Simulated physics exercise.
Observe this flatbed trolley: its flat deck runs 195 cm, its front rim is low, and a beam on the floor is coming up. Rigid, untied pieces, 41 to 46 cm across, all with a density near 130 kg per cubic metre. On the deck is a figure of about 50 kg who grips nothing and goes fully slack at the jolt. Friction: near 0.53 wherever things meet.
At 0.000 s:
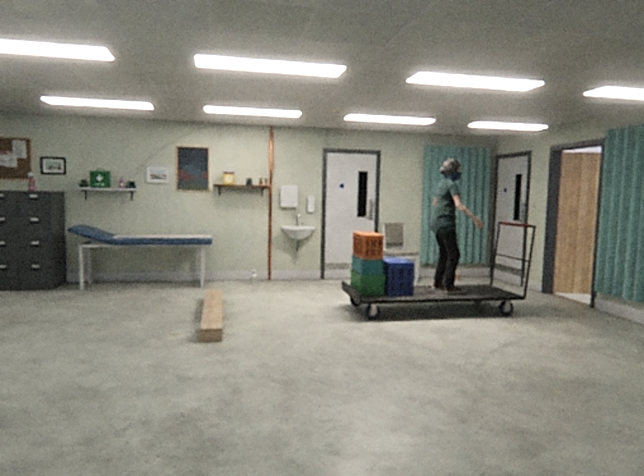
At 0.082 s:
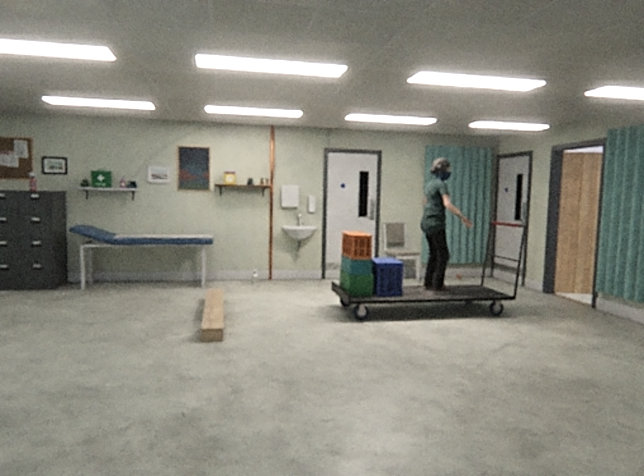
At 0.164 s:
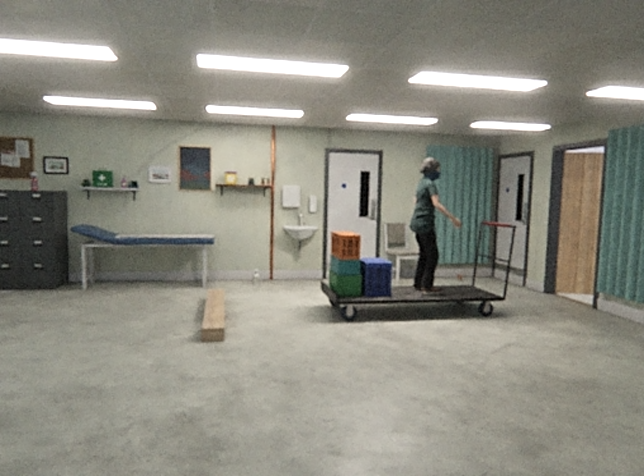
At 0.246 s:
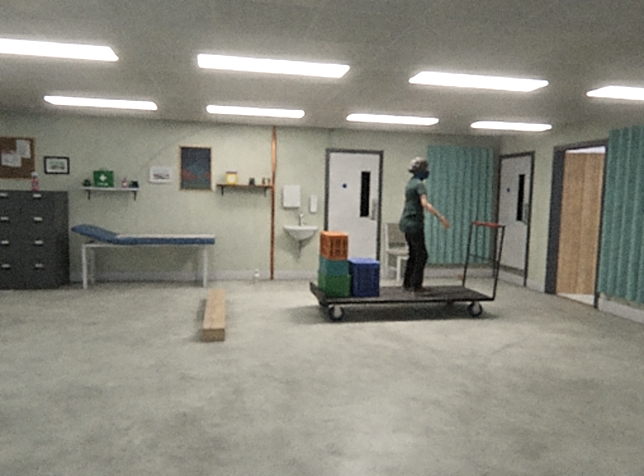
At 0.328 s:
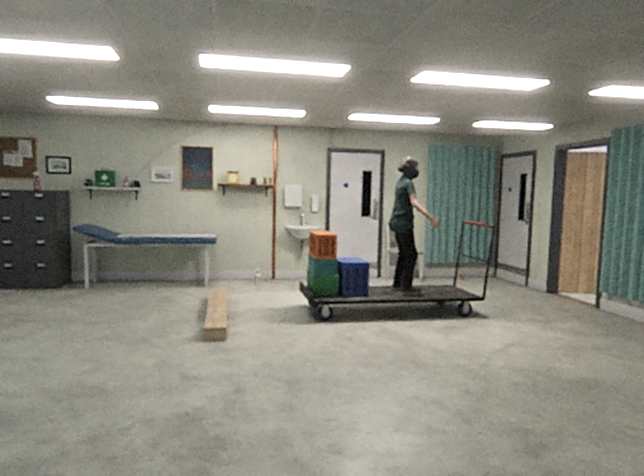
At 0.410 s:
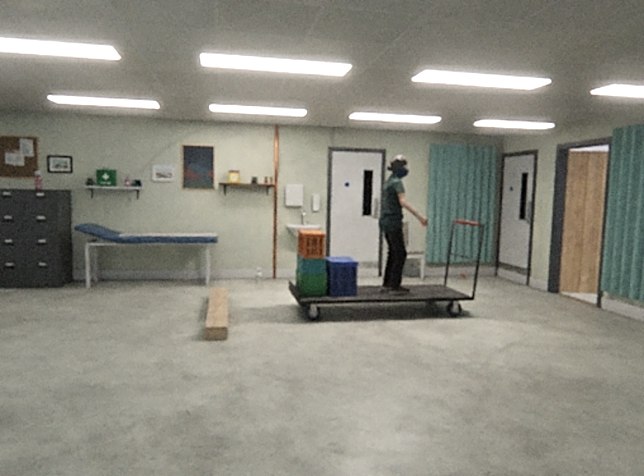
The clip opens on a person in a green top and dark trousers standing on a flatbed trolley beside stacked orange and green crates and a blue one, right of a beam on the floor. The trolley rolls steadily left across the room, carrying person and crates closer to the beam.
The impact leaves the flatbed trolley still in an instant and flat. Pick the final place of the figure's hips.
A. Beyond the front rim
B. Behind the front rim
(B) Behind the front rim.
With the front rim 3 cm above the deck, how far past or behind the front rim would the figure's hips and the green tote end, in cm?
Both stay back - hips 30 cm behind, green 20 cm behind.
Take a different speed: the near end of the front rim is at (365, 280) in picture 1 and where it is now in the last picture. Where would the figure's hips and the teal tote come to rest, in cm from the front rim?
So the hips come to rest 50 cm beyond the front rim, while the teal item lands 100 cm beyond it.
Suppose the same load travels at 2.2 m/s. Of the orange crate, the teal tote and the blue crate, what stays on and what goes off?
In that case orange leaves, teal leaves and blue remains.
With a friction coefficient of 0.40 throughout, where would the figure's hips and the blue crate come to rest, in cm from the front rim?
Result - hips: 30 behind; blue: 50 behind.
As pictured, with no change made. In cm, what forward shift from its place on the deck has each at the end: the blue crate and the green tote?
I'd put the blue one at around 5 cm and the green one at around 0 cm.
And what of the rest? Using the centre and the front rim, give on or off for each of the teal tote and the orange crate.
Result - teal: Goes over; orange: Goes over.
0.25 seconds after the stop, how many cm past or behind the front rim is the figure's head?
Roughly 80 cm behind the front rim.
The wheels strike at 0.87 s.
After 1.12 s the figure's hips are 64 cm behind the rim, near (278, 240) in the last picture's view.
After 1.42 s the figure's hips are 40 cm behind the rim, near (256, 250) in the last picture's view.
After 1.87 s the figure's hips are 31 cm behind the rim, near (249, 251) in the last picture's view.
When all is still (3.2 s), past the rim, orange crate and teal tote; behind it, blue crate, green tote and the figure's hips.
